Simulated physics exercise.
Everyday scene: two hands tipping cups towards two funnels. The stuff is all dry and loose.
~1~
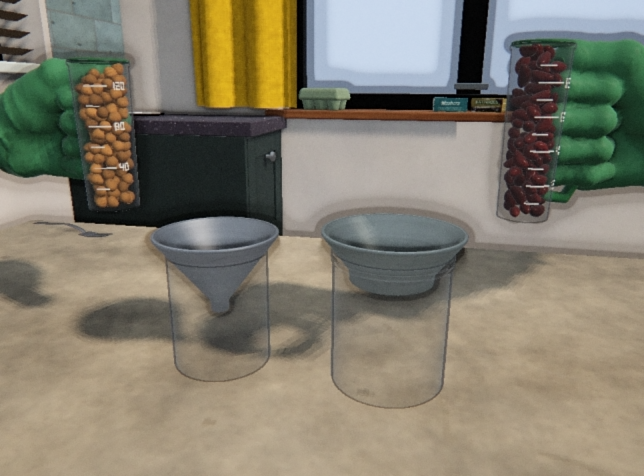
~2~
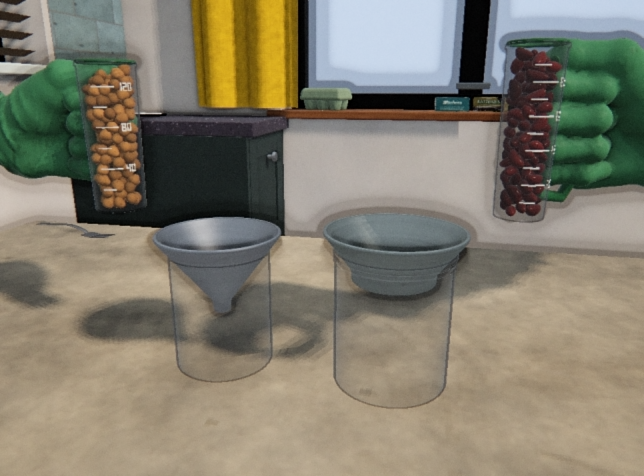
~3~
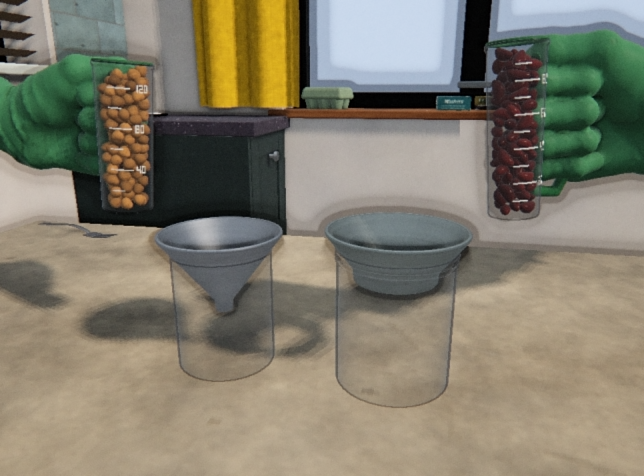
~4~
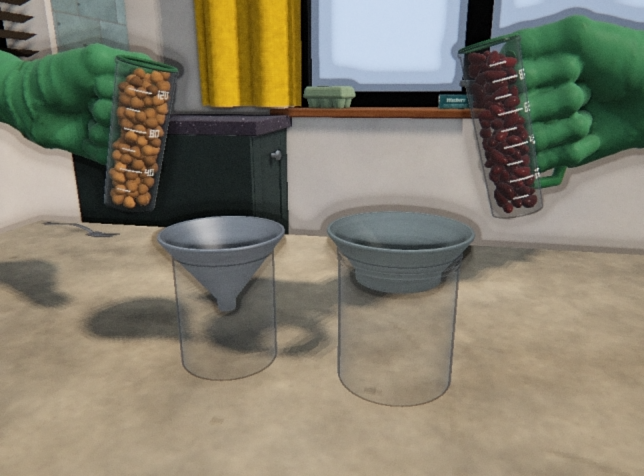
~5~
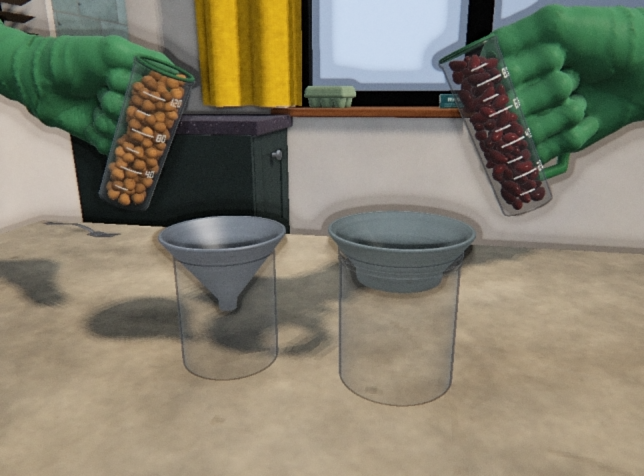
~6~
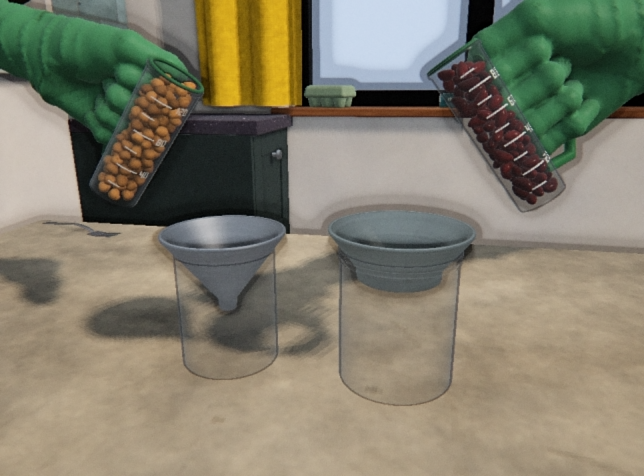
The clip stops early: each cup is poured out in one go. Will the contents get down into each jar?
At the end, left funnel: This one will plug up. Right funnel: This one will keep flowing.
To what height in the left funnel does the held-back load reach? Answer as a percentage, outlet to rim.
95 % or so.
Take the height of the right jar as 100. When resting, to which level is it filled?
Level: Near 15 per cent.
Then, 0.28 s after the last picture, left, all still in the cup; right, all still in the cup.
Then, 0.63 s after the last picture, left, all still in the cup; right, all still in the cup.
Then, 1.01 s after the last picture, left, nearly all still in the cup, a small part in or over the funnel; right, most still in the cup, a small part in or over the funnel, a small part down in the jar.
At rest, left, nearly all stuck in the funnel, a stray few down in the jar; right, all down in the jar.
